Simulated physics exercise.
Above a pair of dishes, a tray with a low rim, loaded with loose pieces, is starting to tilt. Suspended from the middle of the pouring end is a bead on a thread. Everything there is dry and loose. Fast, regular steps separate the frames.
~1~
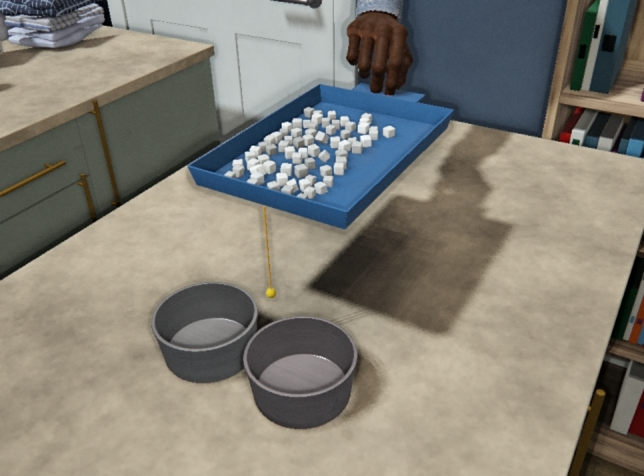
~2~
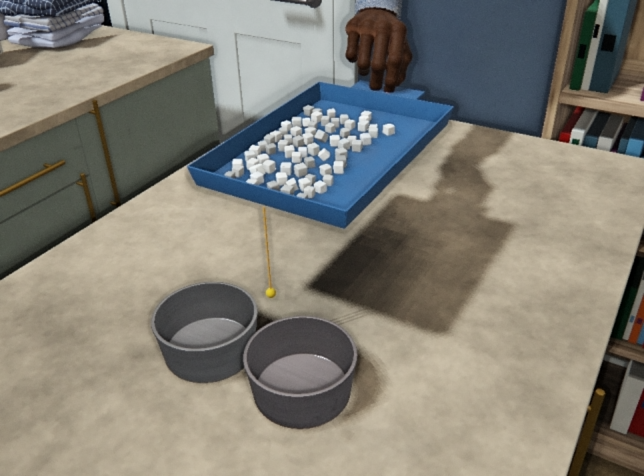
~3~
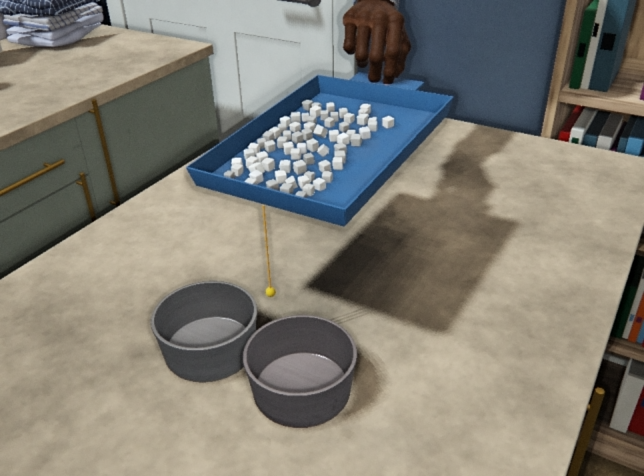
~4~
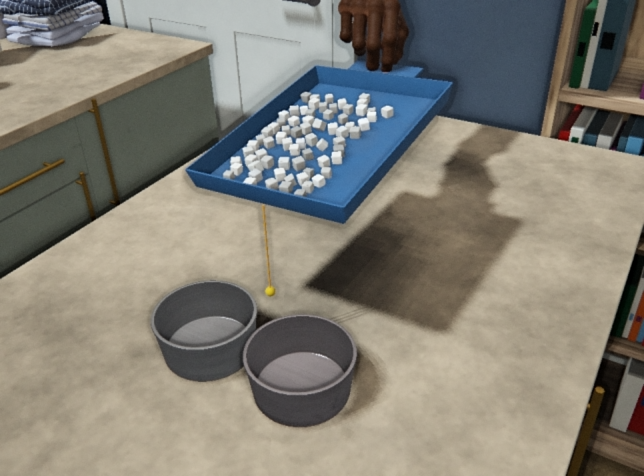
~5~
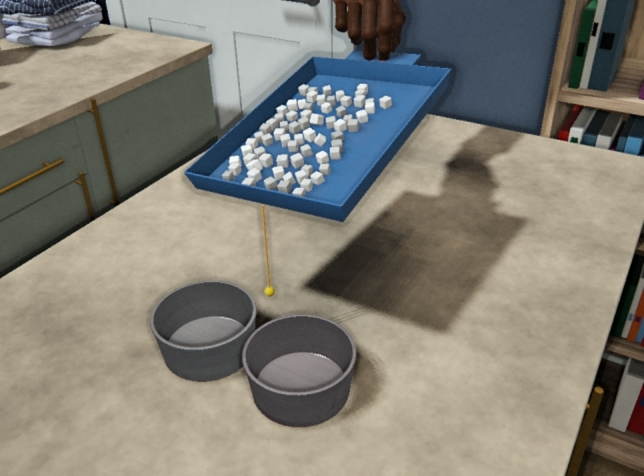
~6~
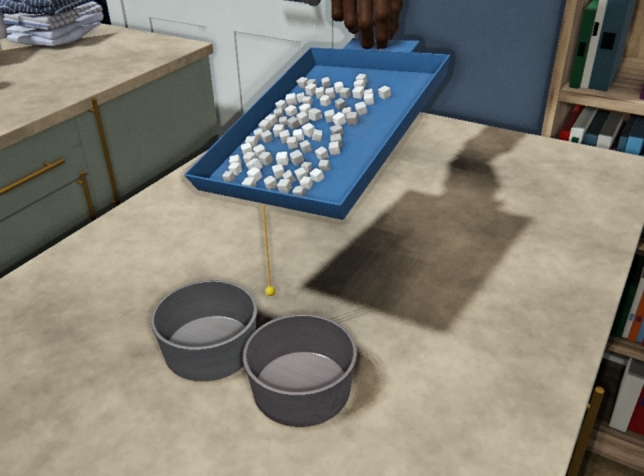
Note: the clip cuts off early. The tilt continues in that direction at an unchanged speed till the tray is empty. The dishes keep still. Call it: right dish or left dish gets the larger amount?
Left dish.
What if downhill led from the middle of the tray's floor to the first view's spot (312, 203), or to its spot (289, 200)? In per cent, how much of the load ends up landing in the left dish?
Lab note: Try 1 = 10 %, try 2 = 30 %.
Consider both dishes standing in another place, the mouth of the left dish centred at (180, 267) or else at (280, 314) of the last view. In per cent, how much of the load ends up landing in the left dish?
Trial 1 around 40 percent, trial 2 around 0 percent.
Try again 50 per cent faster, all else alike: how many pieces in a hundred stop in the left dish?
About 60 %.
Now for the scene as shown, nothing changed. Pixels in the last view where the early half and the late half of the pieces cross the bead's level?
At (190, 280) for the first part, then at (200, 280) for the others.
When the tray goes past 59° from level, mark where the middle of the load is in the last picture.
Near the pixel (234, 151).
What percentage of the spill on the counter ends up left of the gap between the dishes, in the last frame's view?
About 100 per cent.
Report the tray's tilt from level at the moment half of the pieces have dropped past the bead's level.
Roughly 110°.
Just after the last frame, tray tipped steeply; every one on the tray.
A moment on, tray tipped right over; almost all on the tray; about a tenth in the air.
Further on, tray tipped past a quarter turn; just a few in the right dish; roughly two thirds in the left dish; roughly a third outside both.
When it is over, tray tipped past a quarter turn; just a few in the right dish; roughly two thirds in the left dish; roughly a third outside both.
